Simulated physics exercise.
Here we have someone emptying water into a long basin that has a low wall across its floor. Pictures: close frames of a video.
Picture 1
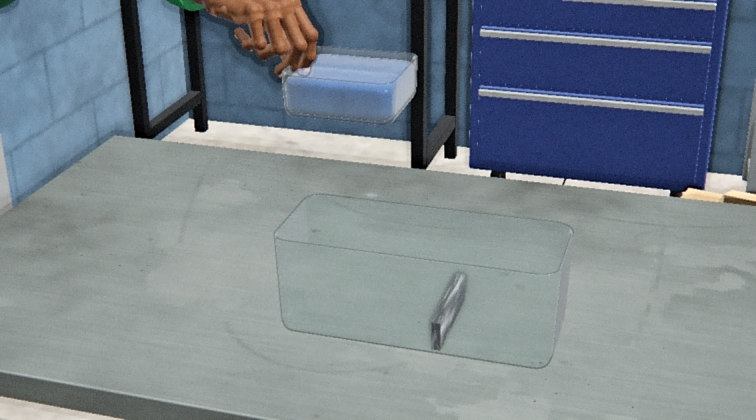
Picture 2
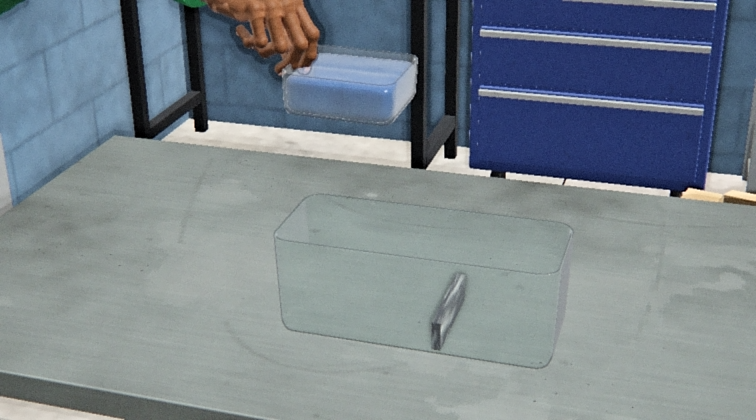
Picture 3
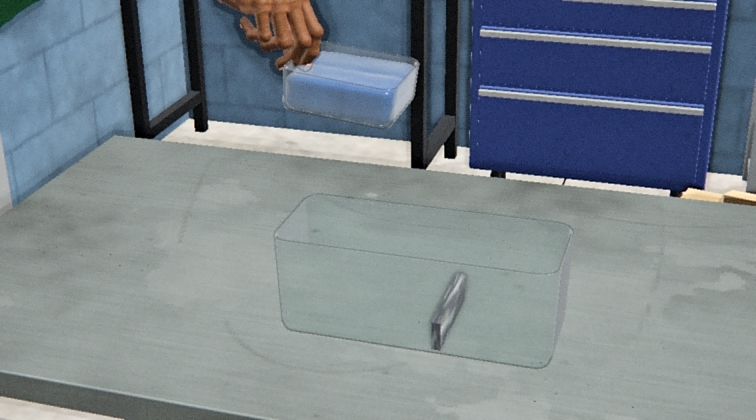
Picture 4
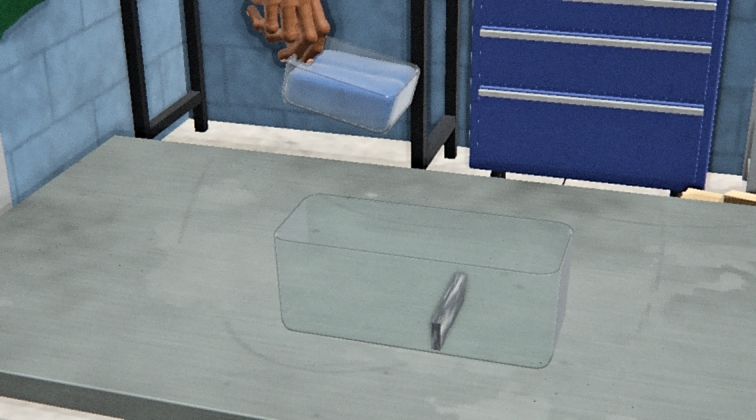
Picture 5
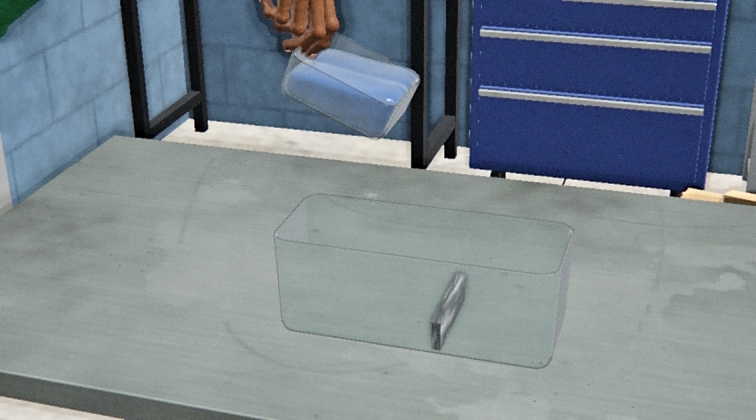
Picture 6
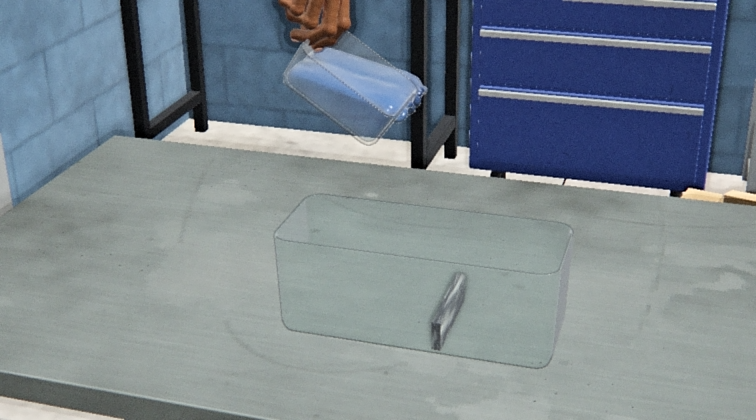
A hand holding a clear container of blue water tilts it gradually, then more steeply, down to the right above a long transparent basin with a low wall across its floor, and water begins passing over the container's lower edge.
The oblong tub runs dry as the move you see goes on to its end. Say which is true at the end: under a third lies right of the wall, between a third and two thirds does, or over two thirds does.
The amount right of the wall is going to settle in the middle, one third to two thirds.
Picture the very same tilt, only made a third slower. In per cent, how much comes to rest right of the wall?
It comes to around 60 per cent.
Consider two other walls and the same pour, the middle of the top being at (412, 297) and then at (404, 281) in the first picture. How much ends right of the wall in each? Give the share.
About 70 per cent, then about 80 per cent.
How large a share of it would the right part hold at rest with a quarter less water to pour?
50 per cent.
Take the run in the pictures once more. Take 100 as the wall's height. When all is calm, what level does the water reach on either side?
Left 20 %, right 50 %.
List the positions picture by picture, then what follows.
In the first frame, tilt 0°; pouring edge (405, 71); surface from (301, 65) to (405, 74); the long basin's rim runs from (290, 216) to (566, 251); the wall's top is at (449, 299).
In the second frame, tilt 2°; pouring edge (406, 72); surface from (302, 65) to (406, 75).
In the third frame, tilt 6°; pouring edge (407, 77); surface from (303, 63) to (407, 77).
In the fourth frame, tilt 13°; pouring edge (408, 84); surface from (303, 61) to (409, 79).
In the fifth frame, tilt 23°; pouring edge (408, 94); surface from (303, 60) to (410, 87); 3 per cent is over the edge.
In the sixth frame, tilt 34°; pouring edge (406, 105); surface from (303, 58) to (398, 87); 10 per cent is over the edge.
A moment on, the oblong tub is tipped on its side and 8 per cent is still to pour, 2 is left of the wall and 28 right of it.
Next, the oblong tub is tipped right over and 1 per cent is still to pour, 22 is left of the wall and 64 right of it.
Then the oblong tub is tipped right over and 0 per cent is still to pour, 33 is left of the wall and 55 right of it.
Later the oblong tub is tipped right over and 0 per cent is still to pour, 36 is left of the wall and 54 right of it.
In the end 36 per cent lies left of the wall, 54 right of it and 10 outside.
